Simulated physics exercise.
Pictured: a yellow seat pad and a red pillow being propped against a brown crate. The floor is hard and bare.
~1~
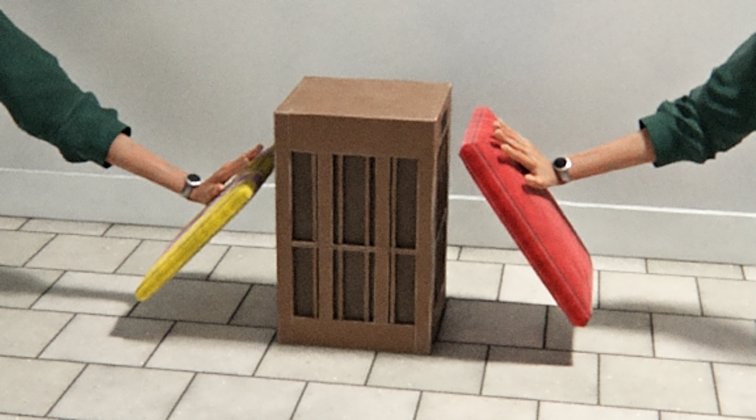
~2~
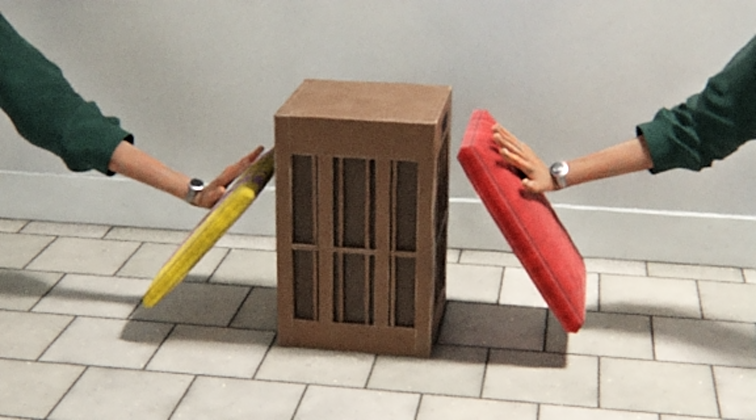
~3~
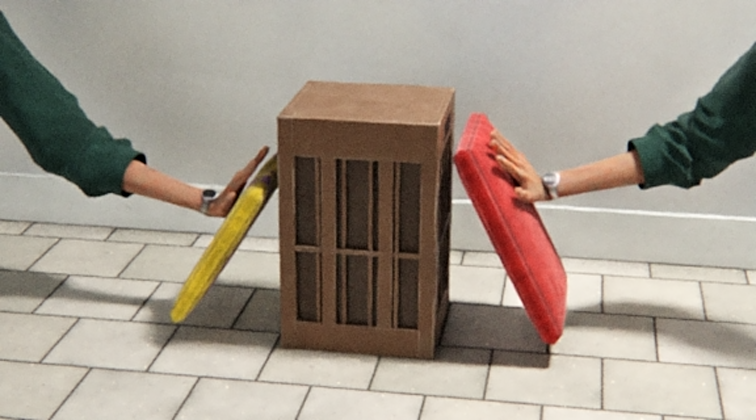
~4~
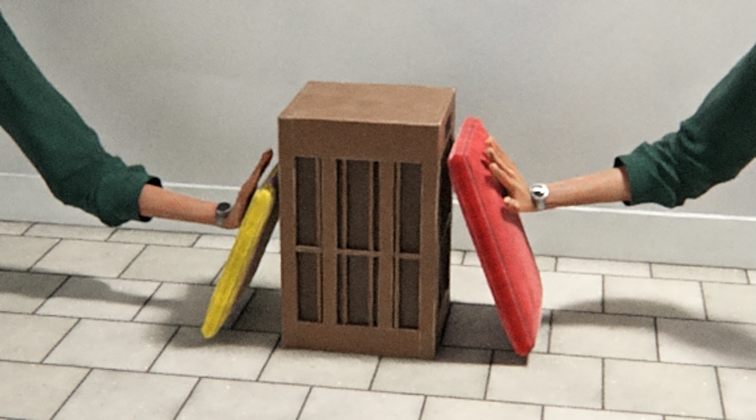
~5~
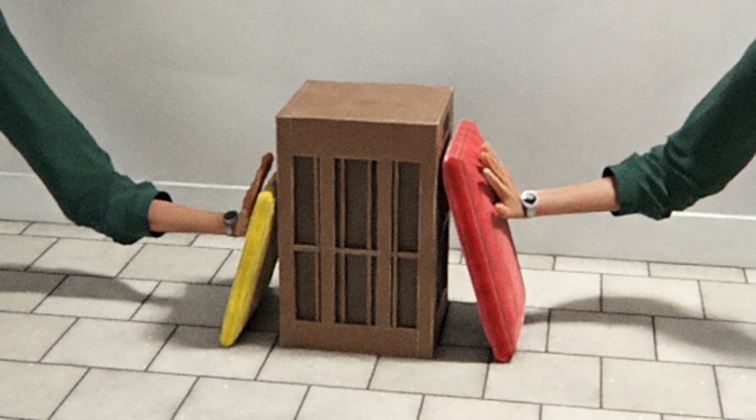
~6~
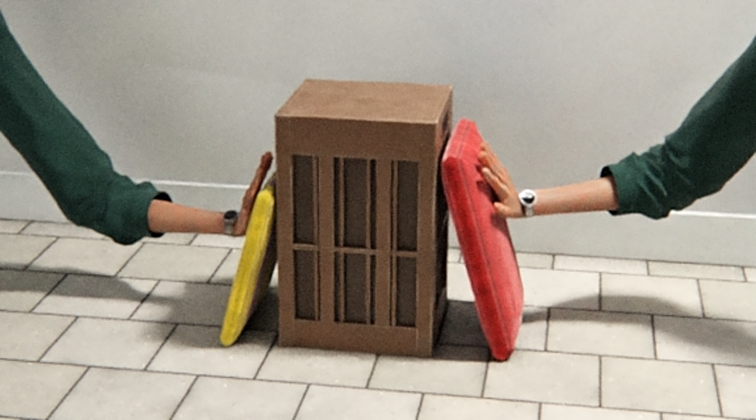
Two hands pushing a yellow seat pad and a red pillow more upright against opposite sides of a brown crate.
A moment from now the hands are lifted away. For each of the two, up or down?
Yellow seat pad: Up, red pillow: Up.
Then, 0.52 s on from there, seat pad propped as before near (265, 242); pillow propped as before near (483, 237).
In the end, seat pad propped as before near (265, 242); pillow propped as before near (483, 237). The yellow seat pad keeps leaning and the red pillow holds its lean.
